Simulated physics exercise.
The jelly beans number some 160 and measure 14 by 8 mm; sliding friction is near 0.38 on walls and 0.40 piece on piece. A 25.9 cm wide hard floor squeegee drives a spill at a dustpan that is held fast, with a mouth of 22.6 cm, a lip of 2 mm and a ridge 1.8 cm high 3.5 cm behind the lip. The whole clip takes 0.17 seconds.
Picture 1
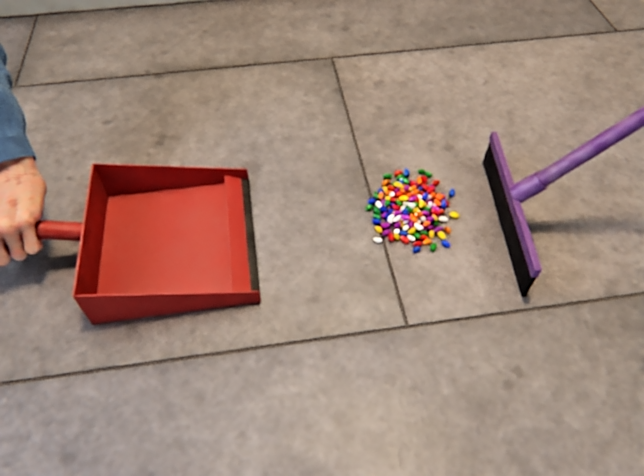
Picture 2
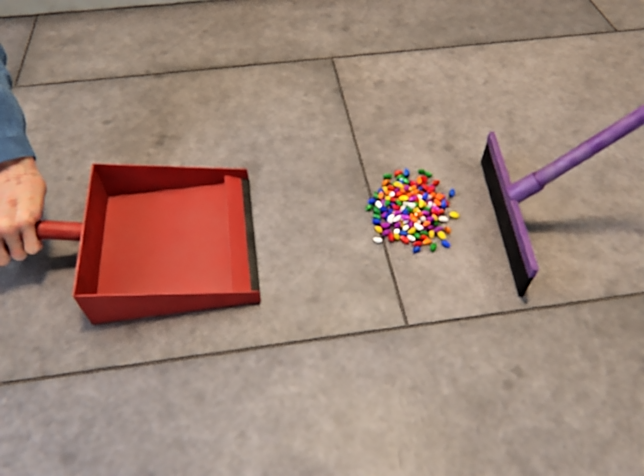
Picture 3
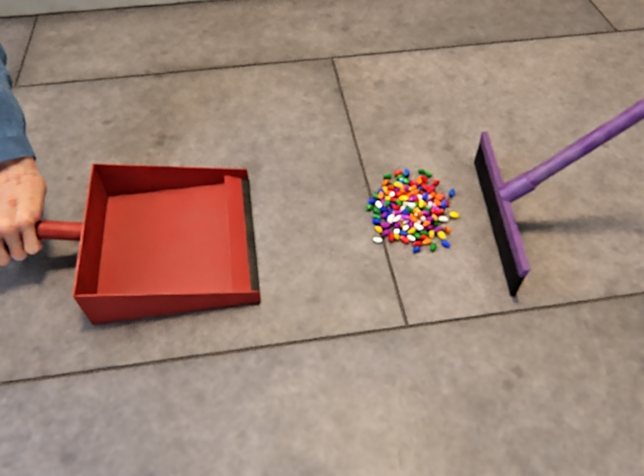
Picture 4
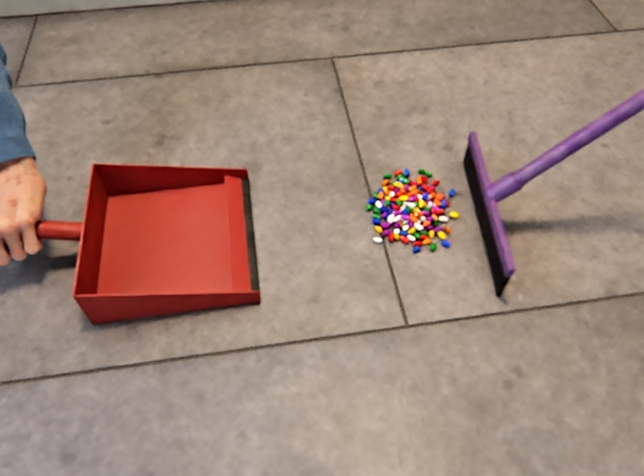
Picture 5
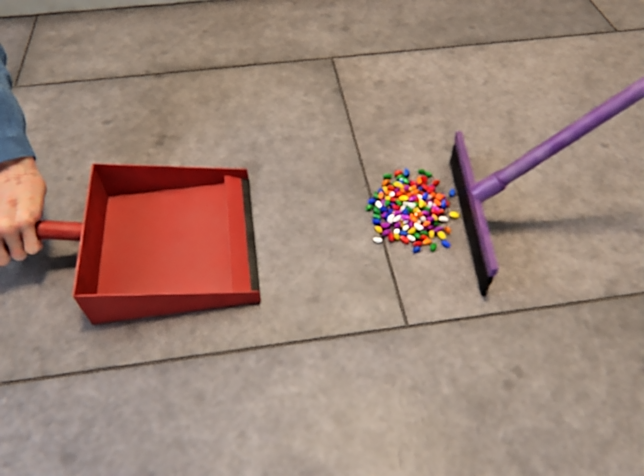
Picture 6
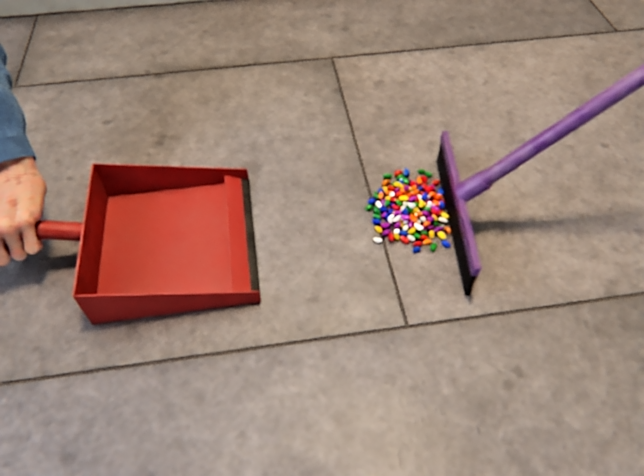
A hand holds a red dustpan still while a purple squeegee slides left into colorful jelly beans.
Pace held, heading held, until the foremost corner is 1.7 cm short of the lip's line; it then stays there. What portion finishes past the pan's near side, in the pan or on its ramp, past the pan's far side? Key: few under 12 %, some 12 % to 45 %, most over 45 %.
Near side = few, pan = some, far side = some.
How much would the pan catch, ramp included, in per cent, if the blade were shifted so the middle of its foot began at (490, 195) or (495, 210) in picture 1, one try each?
Roughly 30 % and 25 %.
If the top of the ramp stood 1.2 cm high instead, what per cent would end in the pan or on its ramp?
25 %.
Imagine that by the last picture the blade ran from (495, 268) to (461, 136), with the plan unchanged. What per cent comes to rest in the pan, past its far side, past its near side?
Pan 20 % / far 25 % / near 0 %.
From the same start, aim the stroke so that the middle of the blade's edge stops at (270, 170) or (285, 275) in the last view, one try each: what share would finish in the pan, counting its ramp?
First try around 20 %, second try around 10 %.
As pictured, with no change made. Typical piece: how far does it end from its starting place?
That distance is close to 24 cm.
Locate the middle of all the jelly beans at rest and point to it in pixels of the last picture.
(255, 203) or so.
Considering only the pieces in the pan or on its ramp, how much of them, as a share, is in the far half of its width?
Around 80 percent.
Then, 0.21 s after the last picture, middle of the blade 16 cm from the lip; 0 % over the lip, far side 10 %, near side 0 %.
Then, 0.35 s after the last picture, middle of the blade 8 cm from the lip; 0 % over the lip, far side 15 %, near side 0 %.
Then, 0.62 s after the last picture, middle of the blade 3 cm from the lip; 20 % over the lip, far side 20 %, near side 0 %.
In the end, near side 0 %, pan 20 %, far side 20 %, in front of the lip or behind the blade 60 %.
